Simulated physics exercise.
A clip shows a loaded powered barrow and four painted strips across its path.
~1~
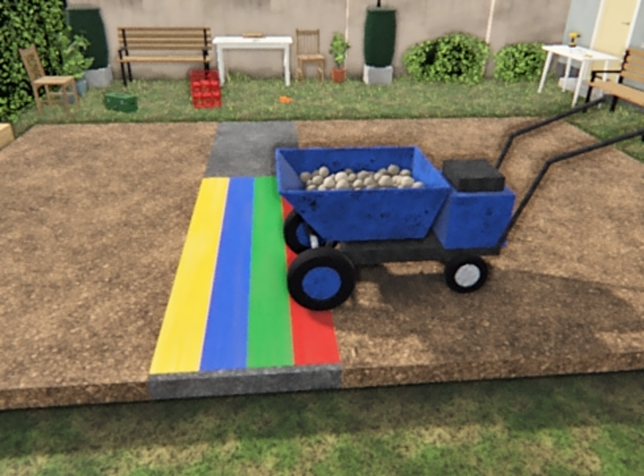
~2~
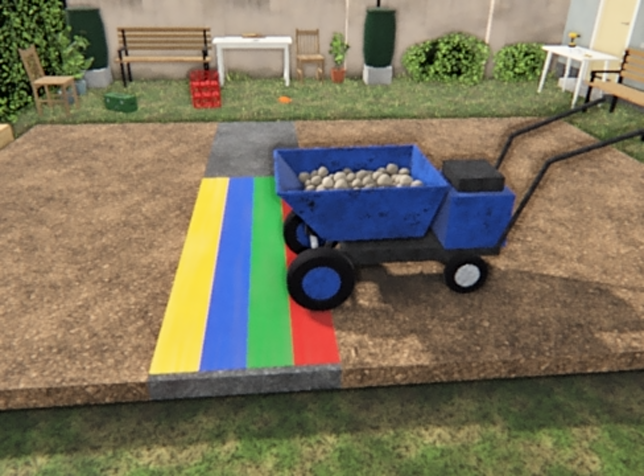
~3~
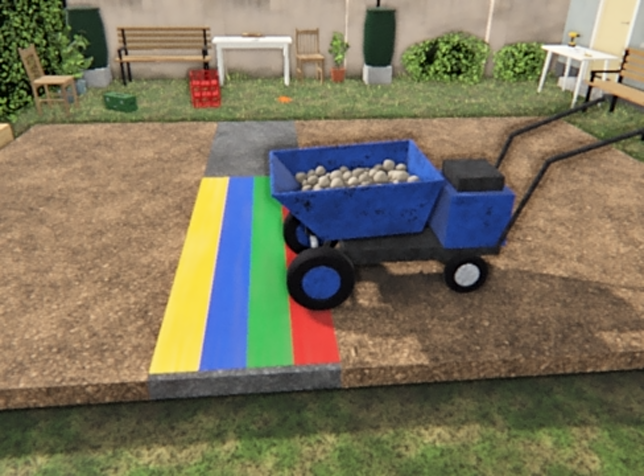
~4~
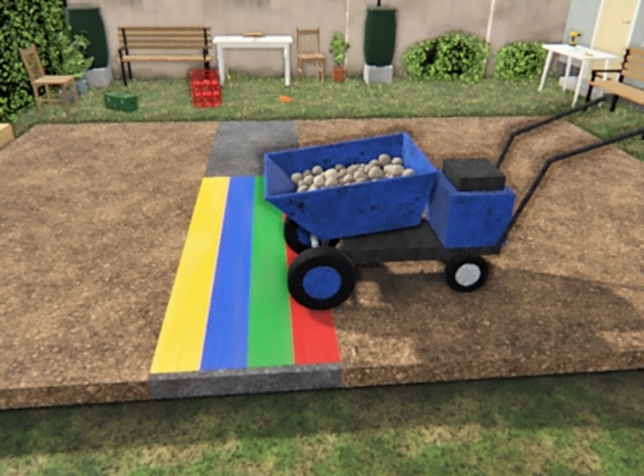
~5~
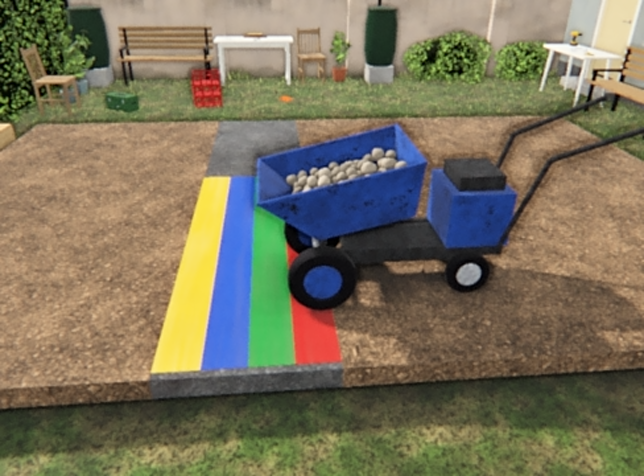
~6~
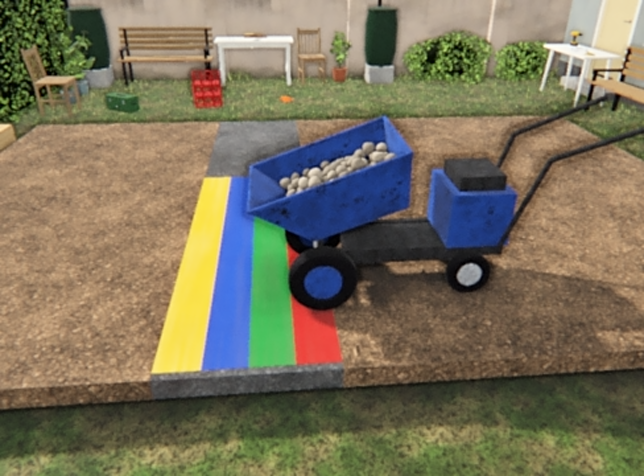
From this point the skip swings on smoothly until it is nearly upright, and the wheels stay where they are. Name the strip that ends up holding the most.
Yellow.
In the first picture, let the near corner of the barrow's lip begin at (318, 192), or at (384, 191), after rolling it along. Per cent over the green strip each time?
In order: 0 % and 30 %.
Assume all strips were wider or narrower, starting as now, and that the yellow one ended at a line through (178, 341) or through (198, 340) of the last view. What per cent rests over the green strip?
0 and 0 percent, roughly.
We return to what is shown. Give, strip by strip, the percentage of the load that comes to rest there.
In per cent, approximately: Red 0, green 0, blue 5, yellow 40.
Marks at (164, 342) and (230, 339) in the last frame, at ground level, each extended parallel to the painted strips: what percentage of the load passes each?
Estimate, first then second: 30 %, 70 %.
Shortly afterwards, skip tipped steeply; the whole lot in the skip.
Next, skip tipped right over; near two thirds in the skip; only a few over the blue strip; near a quarter over the yellow strip; only a few off the paint.
Some moments later, skip tipped right over; near a quarter in the skip; a little over the blue strip; near a third over the yellow strip; near a quarter off the paint.
In the end, skip tipped right over; near a quarter in the skip; none at all over the red strip; none at all over the green strip; a little over the blue strip; near a third over the yellow strip; near a quarter off the paint.
